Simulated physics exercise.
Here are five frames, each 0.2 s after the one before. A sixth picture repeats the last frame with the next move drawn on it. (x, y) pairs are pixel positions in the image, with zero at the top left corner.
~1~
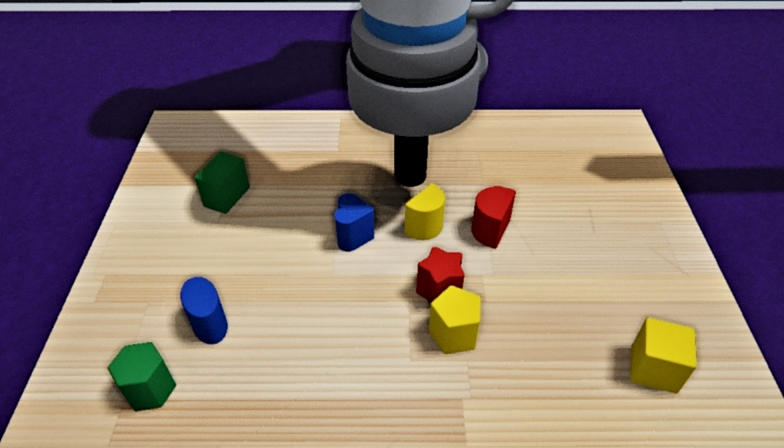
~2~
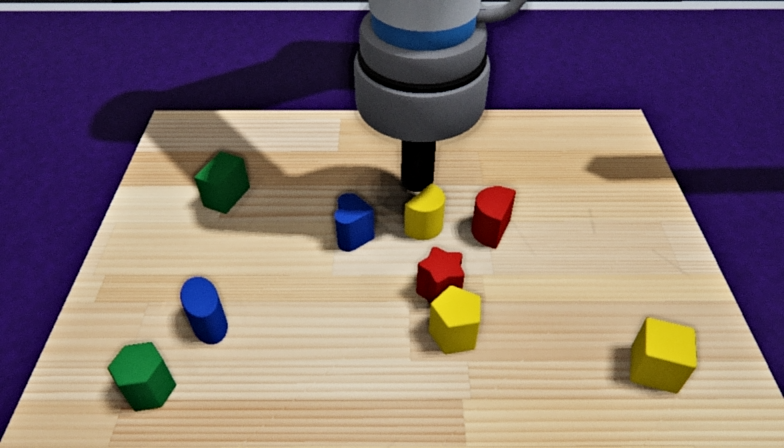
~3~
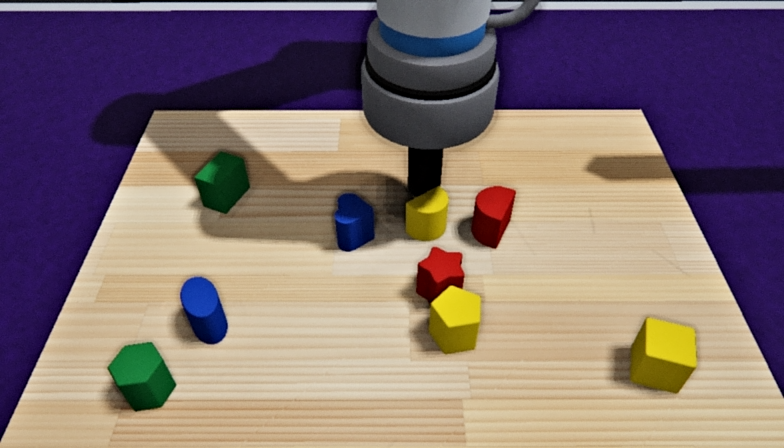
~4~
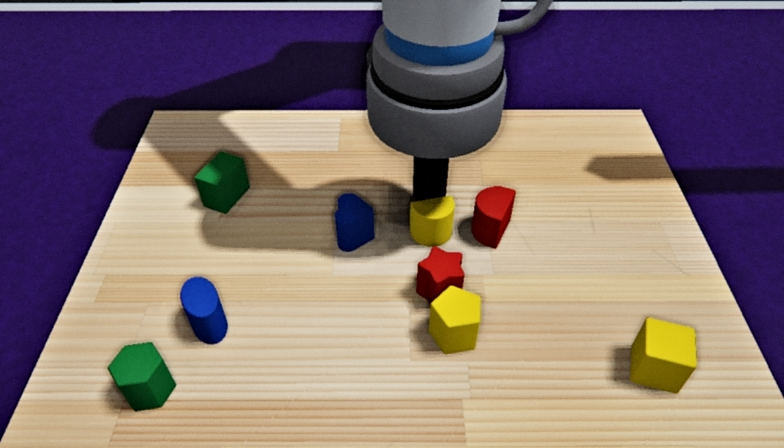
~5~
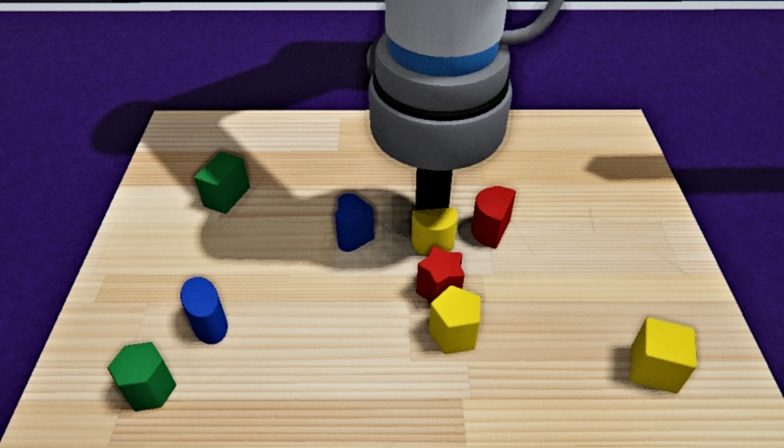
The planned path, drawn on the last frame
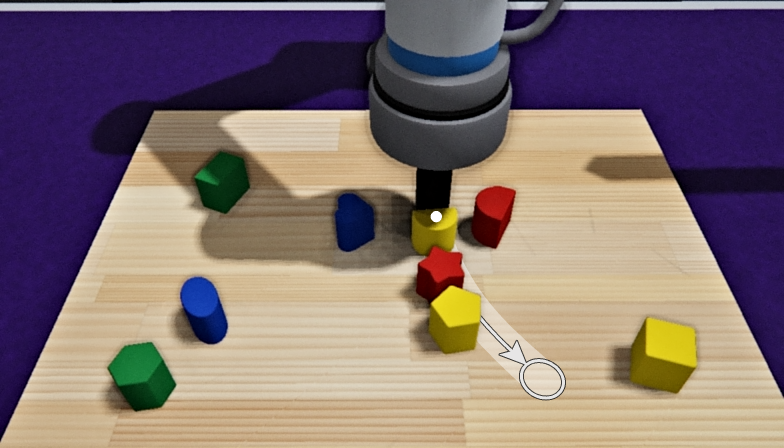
A grey robotic arm with a black tip moves toward the yellow half-round block on a wooden board, then pushes it a short way toward the red star-shaped block, while the other coloured blocks stay still.
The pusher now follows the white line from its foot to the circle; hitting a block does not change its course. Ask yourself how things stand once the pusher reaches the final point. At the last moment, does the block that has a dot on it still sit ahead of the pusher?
That would be a no.
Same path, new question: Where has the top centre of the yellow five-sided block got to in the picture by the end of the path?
Located at (462, 347).
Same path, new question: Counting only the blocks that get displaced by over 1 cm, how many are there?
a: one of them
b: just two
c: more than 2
c
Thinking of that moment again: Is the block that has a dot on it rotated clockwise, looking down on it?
It seems so.
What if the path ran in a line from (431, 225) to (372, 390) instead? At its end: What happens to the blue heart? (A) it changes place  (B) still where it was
B
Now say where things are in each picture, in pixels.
The first frame shows lower end of the pusher at (410, 178), tops of blocks, yellow half-round block at (428, 198), red star-shaped block at (443, 263), yellow five-sided block at (458, 306), red half-round block at (495, 200).
The second frame shows pusher at (417, 183), blocks as before.
The third frame shows pusher at (424, 189), yellow half-round block at (430, 200).
The fourth frame shows pusher at (429, 198), yellow half-round block at (435, 206).
The fifth frame shows pusher at (432, 208), yellow half-round block at (436, 217), red star-shaped block at (443, 263), yellow five-sided block at (458, 306), red half-round block at (495, 200).
The drawn path runs from (431, 225) through (466, 299) to (542, 379); the dot is on the yellow half-round block.
On the path given first. One third of the way, pusher at (453, 257); yellow half-round block at (444, 270), turned 40° clockwise; red star-shaped block at (435, 299); yellow five-sided block at (463, 332), turned 35° anticlockwise.
Two thirds of the way, pusher at (491, 310); yellow half-round block at (446, 290), turned 65° clockwise; red star-shaped block at (423, 316), turned 20° clockwise; yellow five-sided block at (462, 347), turned 65° anticlockwise.
At the end, pusher at (548, 363); yellow half-round block at (446, 290), turned 65° clockwise; red star-shaped block at (423, 316), turned 20° clockwise; yellow five-sided block at (462, 347), turned 65° anticlockwise; red half-round block not moved.
